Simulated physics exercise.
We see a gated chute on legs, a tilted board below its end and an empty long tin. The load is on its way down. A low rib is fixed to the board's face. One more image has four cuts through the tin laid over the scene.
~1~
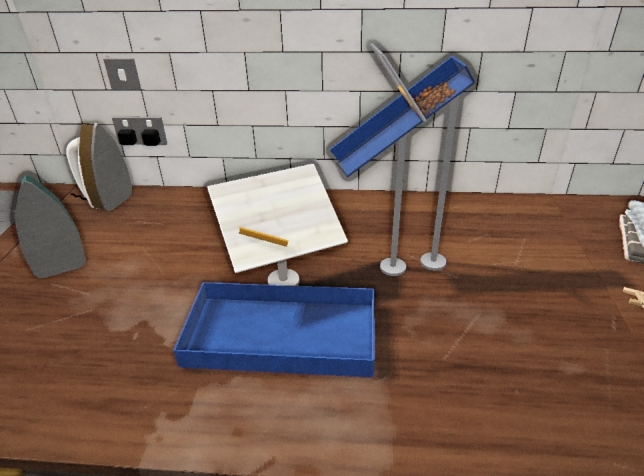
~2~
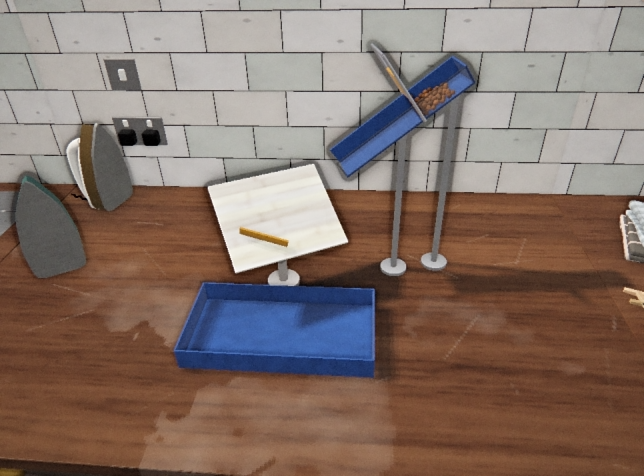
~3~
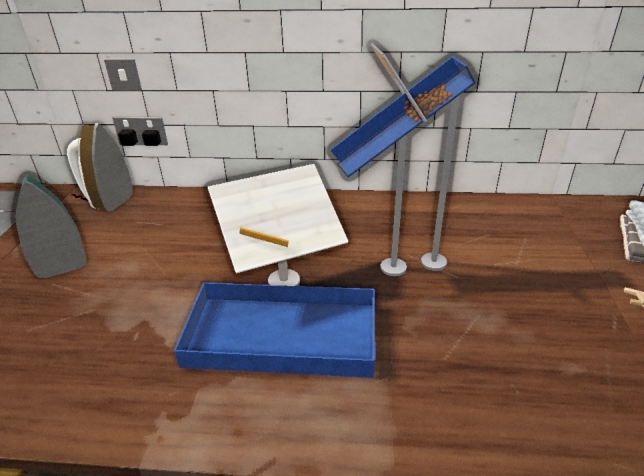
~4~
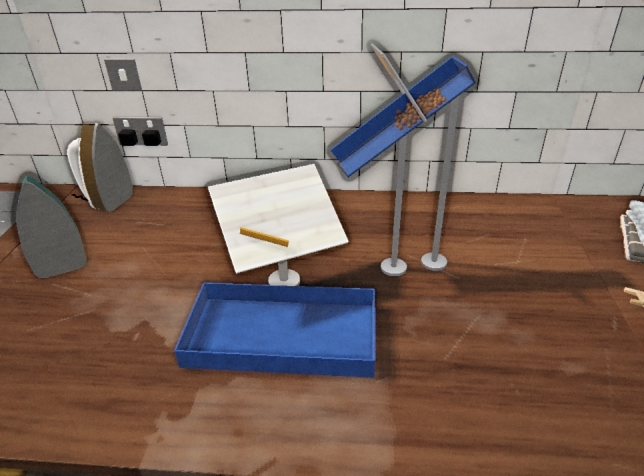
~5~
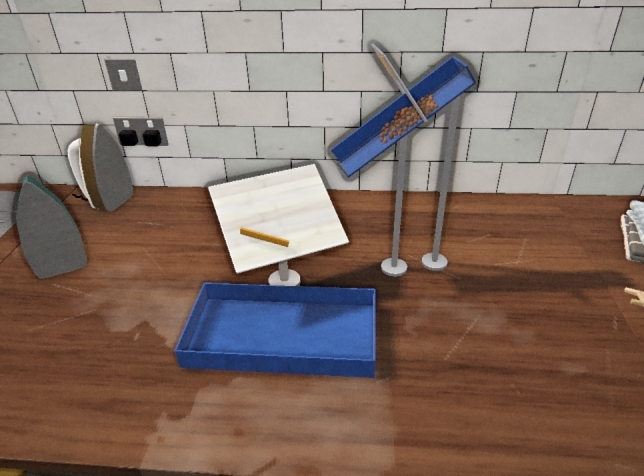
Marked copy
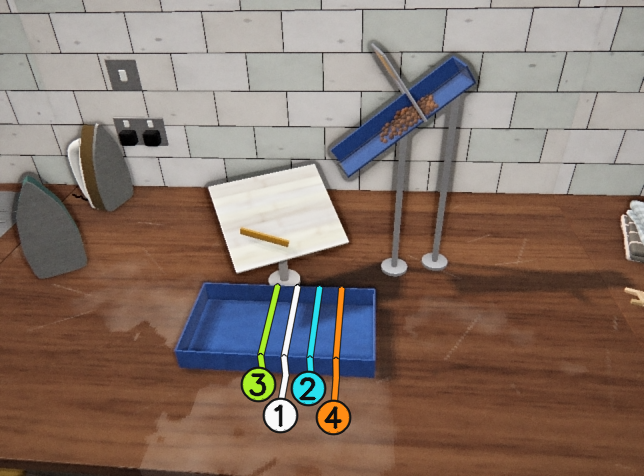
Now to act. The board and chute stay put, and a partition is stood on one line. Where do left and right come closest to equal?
The answer is line 2.
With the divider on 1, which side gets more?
Right.
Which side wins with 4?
Left.
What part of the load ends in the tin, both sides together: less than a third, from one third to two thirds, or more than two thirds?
About that: More than two thirds.
On the marked copy, line 1 crosses the front rim at (284, 356); line 2 crosses the front rim at (310, 357); line 3 crosses the front rim at (260, 355); line 4 crosses the front rim at (336, 358).
If 1 is chosen, of what is caught, about a tenth on the left of the divider, almost all on the right.
If 2 is chosen, of what is caught, roughly half on the left of the divider, roughly half on the right.
If 3 is chosen, of what is caught, about a tenth on the left of the divider, almost all on the right.
If 4 is chosen, of what is caught, almost all on the left of the divider, about a tenth on the right.
